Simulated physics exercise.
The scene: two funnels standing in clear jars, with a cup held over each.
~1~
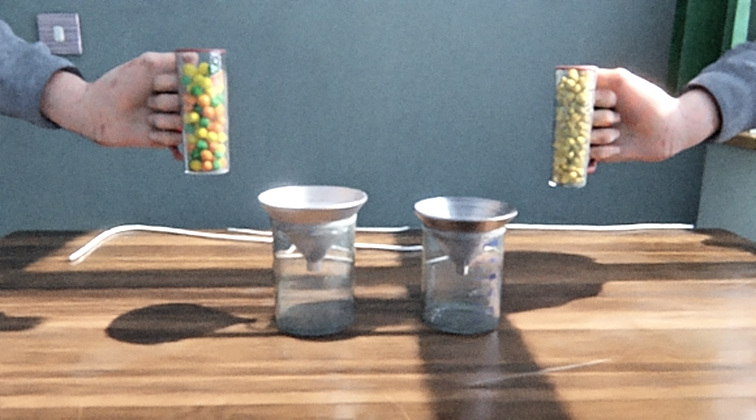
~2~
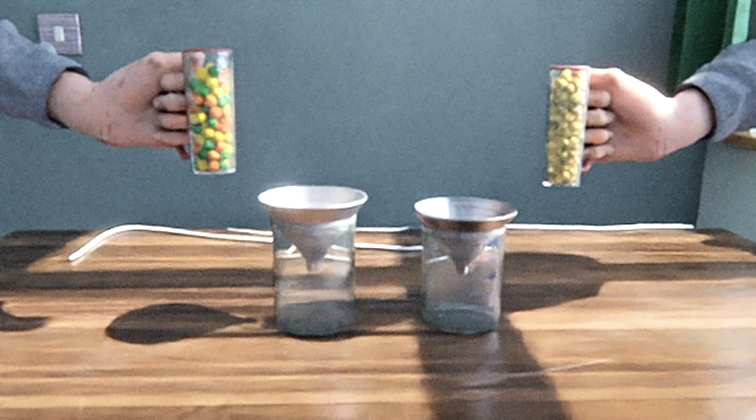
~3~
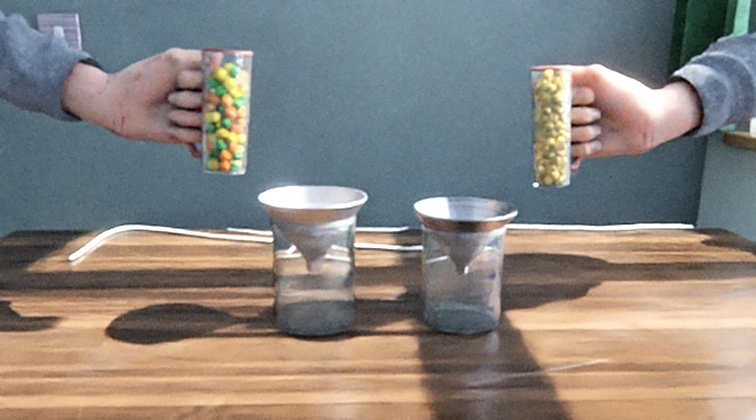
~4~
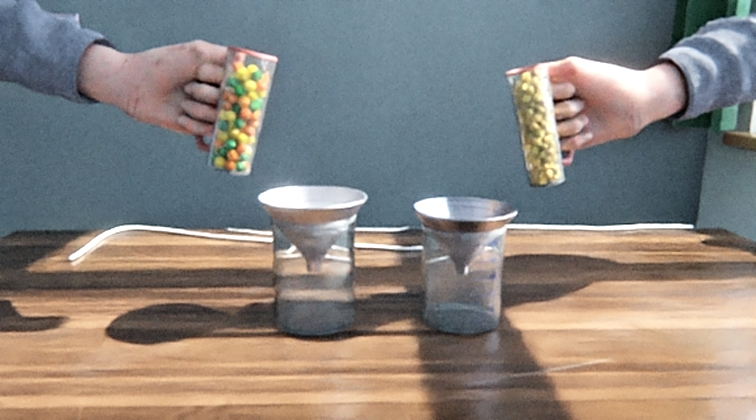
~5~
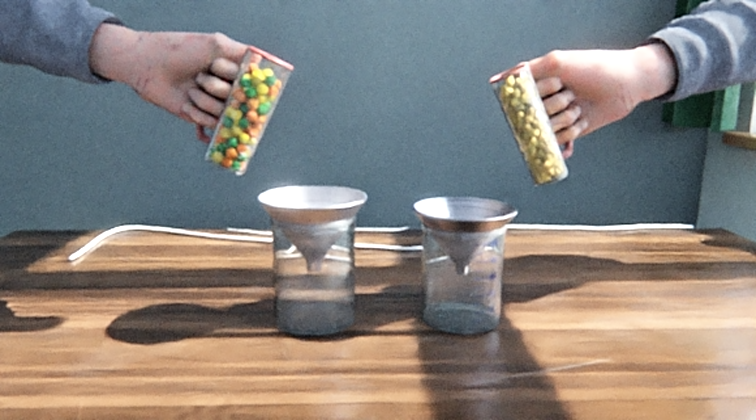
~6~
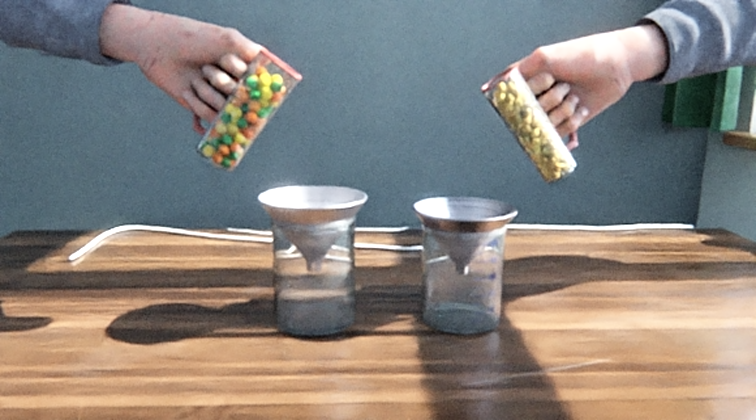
Two hands move cups of small colourful balls inward and tilt them above two funnels.
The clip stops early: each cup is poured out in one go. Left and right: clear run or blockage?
The left funnel gets blocked; the right one gets blocked.
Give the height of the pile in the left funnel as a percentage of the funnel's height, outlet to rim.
Close to 90 per cent.
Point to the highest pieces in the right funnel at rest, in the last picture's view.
Near (436, 217).
Then, 0.38 s on from there, left, the whole lot still in the cup; right, all but a few still in the cup, only a few in or over the funnel.
Then, 0.71 s on from there, left, the bulk still in the cup, a little in or over the funnel; right, all but a few still in the cup, only a few in or over the funnel.
Then, 1.00 s on from there, left, near a quarter still in the cup, the bulk in or over the funnel, only a few down in the jar; right, near half still in the cup, near half in or over the funnel.
In the end, left, all but a few stuck in the funnel, only a few down in the jar, only a few beside the jar; right, the whole lot stuck in the funnel, none at all down in the jar.
